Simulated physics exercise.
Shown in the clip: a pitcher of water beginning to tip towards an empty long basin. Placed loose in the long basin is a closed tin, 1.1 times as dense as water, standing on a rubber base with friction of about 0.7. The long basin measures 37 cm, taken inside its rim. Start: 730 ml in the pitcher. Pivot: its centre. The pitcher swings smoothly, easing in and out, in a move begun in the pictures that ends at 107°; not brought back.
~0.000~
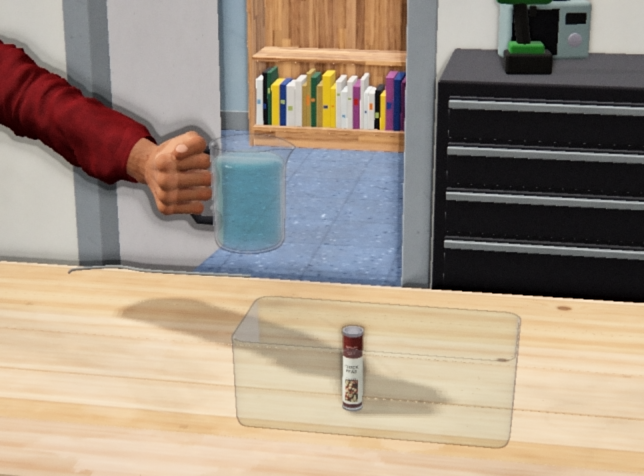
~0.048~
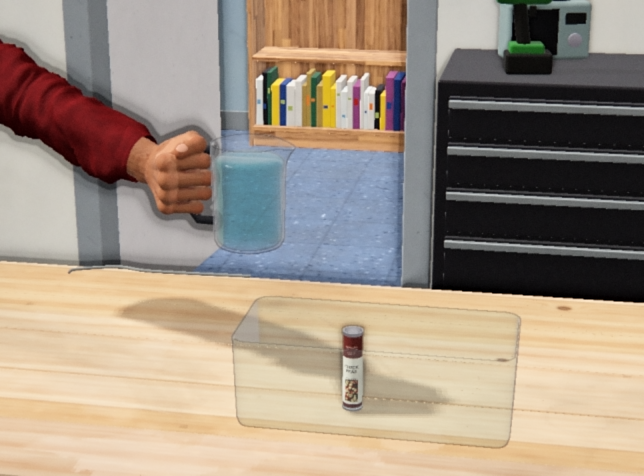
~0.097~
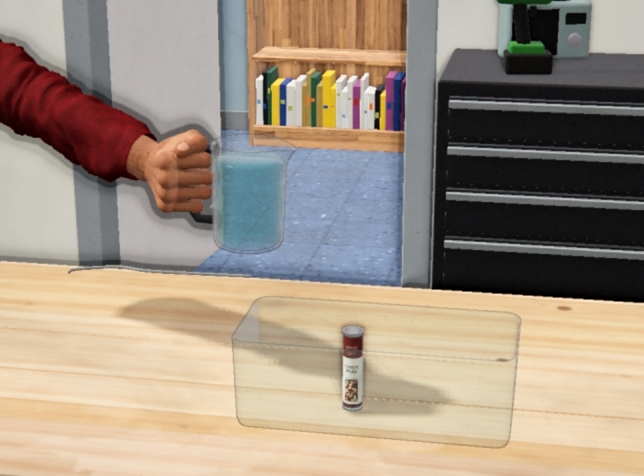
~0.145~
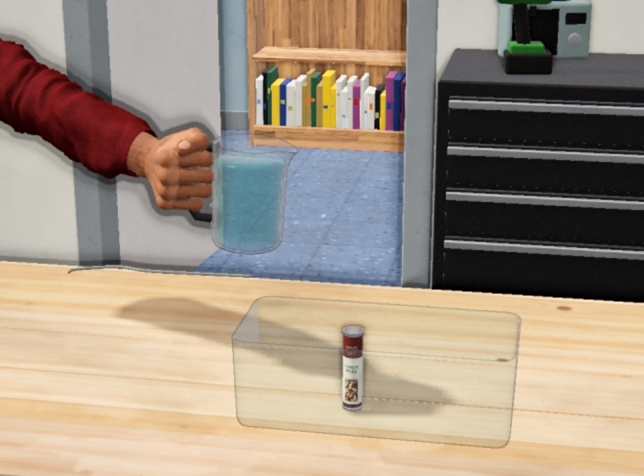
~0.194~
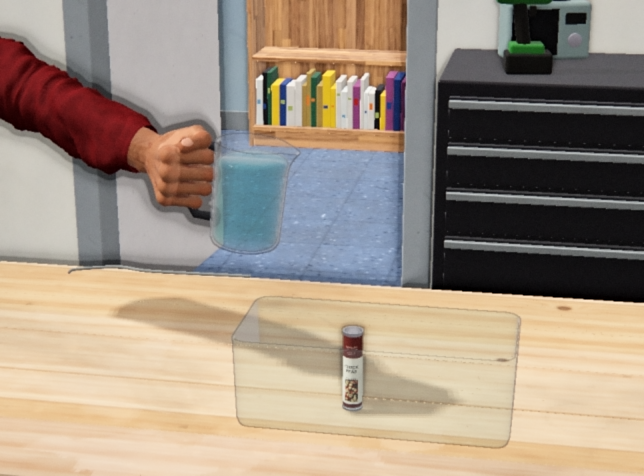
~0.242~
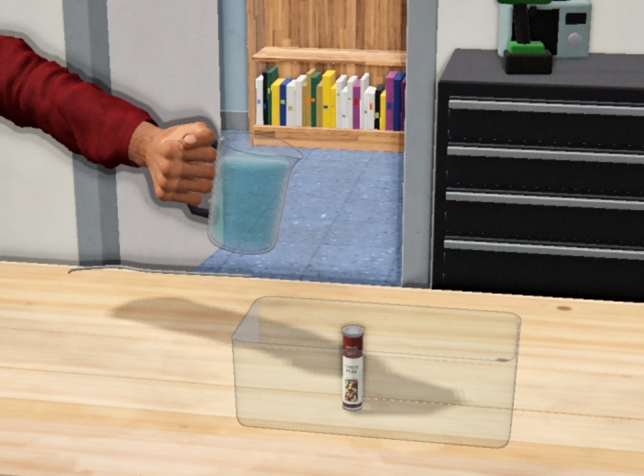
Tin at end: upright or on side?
On side.
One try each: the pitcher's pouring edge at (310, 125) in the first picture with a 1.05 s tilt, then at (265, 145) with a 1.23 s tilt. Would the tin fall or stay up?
Try 1: Still standing; try 2: Tipped over.
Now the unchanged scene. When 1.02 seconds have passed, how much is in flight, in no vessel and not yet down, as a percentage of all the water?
Airborne share: Near 24 %.
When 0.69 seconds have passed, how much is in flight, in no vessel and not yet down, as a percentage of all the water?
Near 12 in a hundred.
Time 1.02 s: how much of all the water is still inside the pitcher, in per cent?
Near 38 percent, more or less.
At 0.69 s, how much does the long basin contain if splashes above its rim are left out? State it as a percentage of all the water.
The basin holds roughly 2 in a hundred parts at that moment.
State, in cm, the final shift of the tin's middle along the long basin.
Looks like roughly 7.5 cm in total.
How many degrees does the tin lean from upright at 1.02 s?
It leans about 0° from upright.
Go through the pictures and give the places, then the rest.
Tilt 0°; pouring edge (295, 147); surface from (215, 156) to (285, 159); the long basin's rim runs from (245, 318) to (518, 338); the tin's top is at (353, 334), in the first picture.
Tilt 0°; pouring edge (295, 147); surface from (216, 156) to (285, 160), in the second picture.
Tilt 2°; pouring edge (297, 148); surface from (217, 155) to (286, 160), in the third picture.
Tilt 4°; pouring edge (298, 150); surface from (217, 155) to (288, 160), in the fourth picture.
Tilt 6°; pouring edge (300, 152); surface from (220, 157) to (290, 161), in the fifth picture.
Tilt 10°; pouring edge (303, 156); surface from (221, 158) to (292, 161), in the sixth picture.
By 0.69 s the tilt is 63° and 87 per cent is still to pour; the tin stands where it began.
By 1.02 s the tilt is 99° and 37 per cent is still to pour; the tin stands where it began.
By 1.36 s the tilt is 107° and 3 per cent is still to pour; the tin leans 11°.
By 1.73 s the tilt is 107° and 0 per cent is still to pour; the tin lies on its side.
At rest the tin lies on its side.
